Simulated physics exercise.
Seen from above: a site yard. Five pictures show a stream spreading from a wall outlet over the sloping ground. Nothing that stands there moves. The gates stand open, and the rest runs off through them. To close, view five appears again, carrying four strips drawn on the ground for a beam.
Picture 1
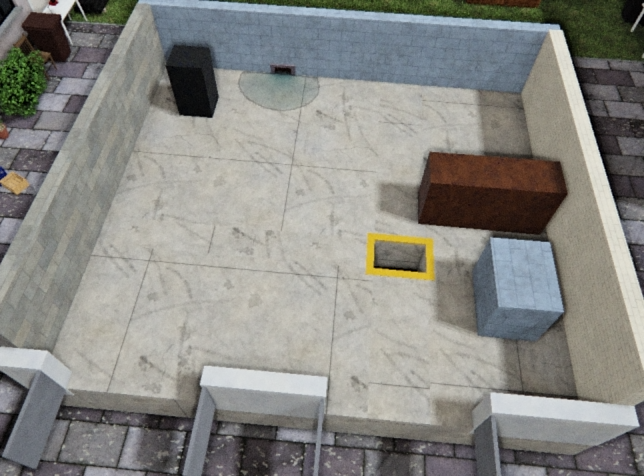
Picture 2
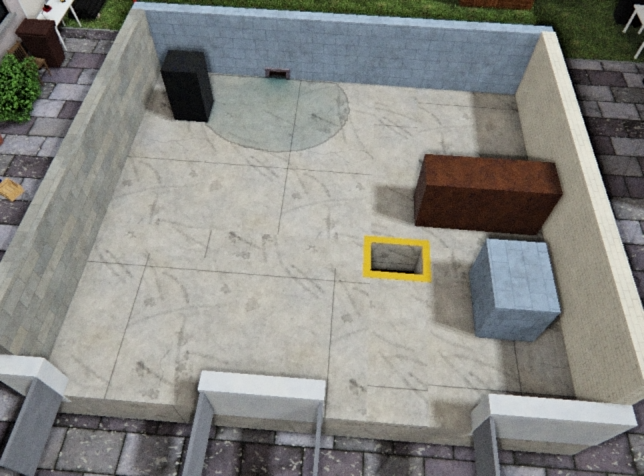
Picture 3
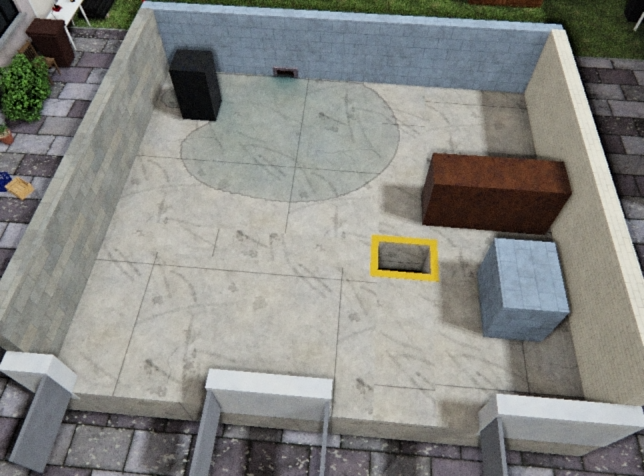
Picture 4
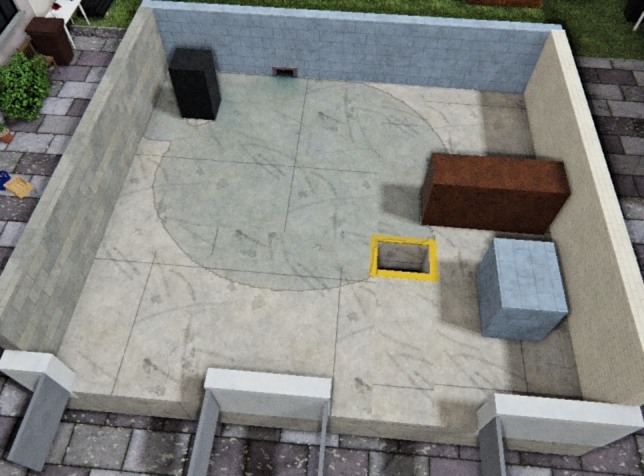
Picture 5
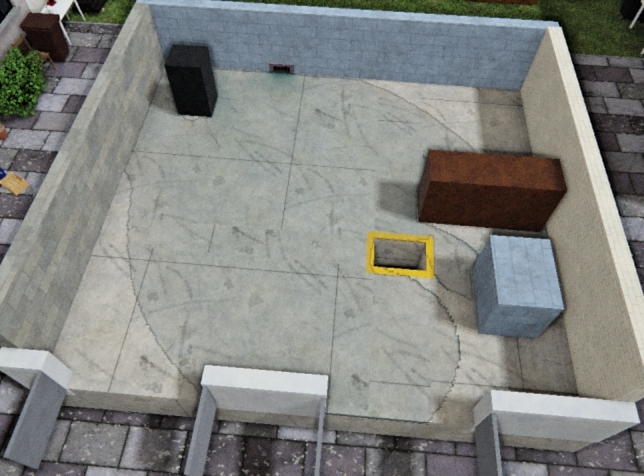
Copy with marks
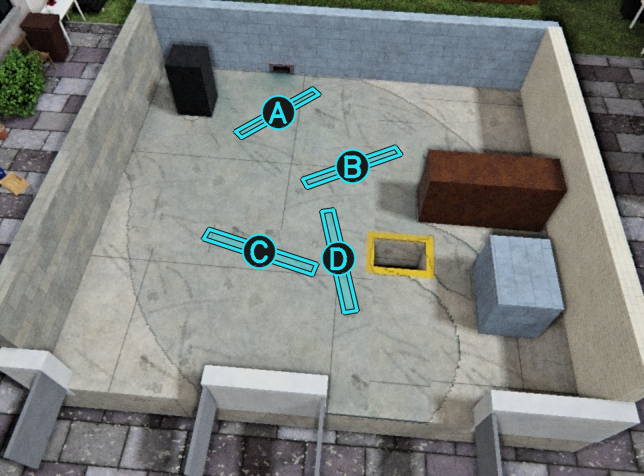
Water spreads in a widening, rounded sheet from a small opening in the back wall of a walled yard, passing a dark box, then reaching the yellow-edged drain and extending beyond it across most of the pale floor.
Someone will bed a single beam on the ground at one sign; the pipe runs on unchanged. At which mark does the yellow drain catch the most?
It is C.
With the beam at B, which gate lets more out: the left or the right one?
The right gate.
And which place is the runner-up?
Here it is place D.
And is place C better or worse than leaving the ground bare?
Better.
On the marked copy, A from (238, 134) to (315, 91); B from (304, 183) to (397, 150); C from (206, 234) to (314, 269); D from (327, 210) to (350, 311).
For place A, about 12 % of the stream runs into the yellow drain, about 85 % out by the gates.
For place B, about 11 % of the stream runs into the yellow drain, about 85 % out by the gates.
For place C, about 45 % of the stream runs into the yellow drain, about 52 % out by the gates.
For place D, about 28 % of the stream runs into the yellow drain, about 69 % out by the gates.
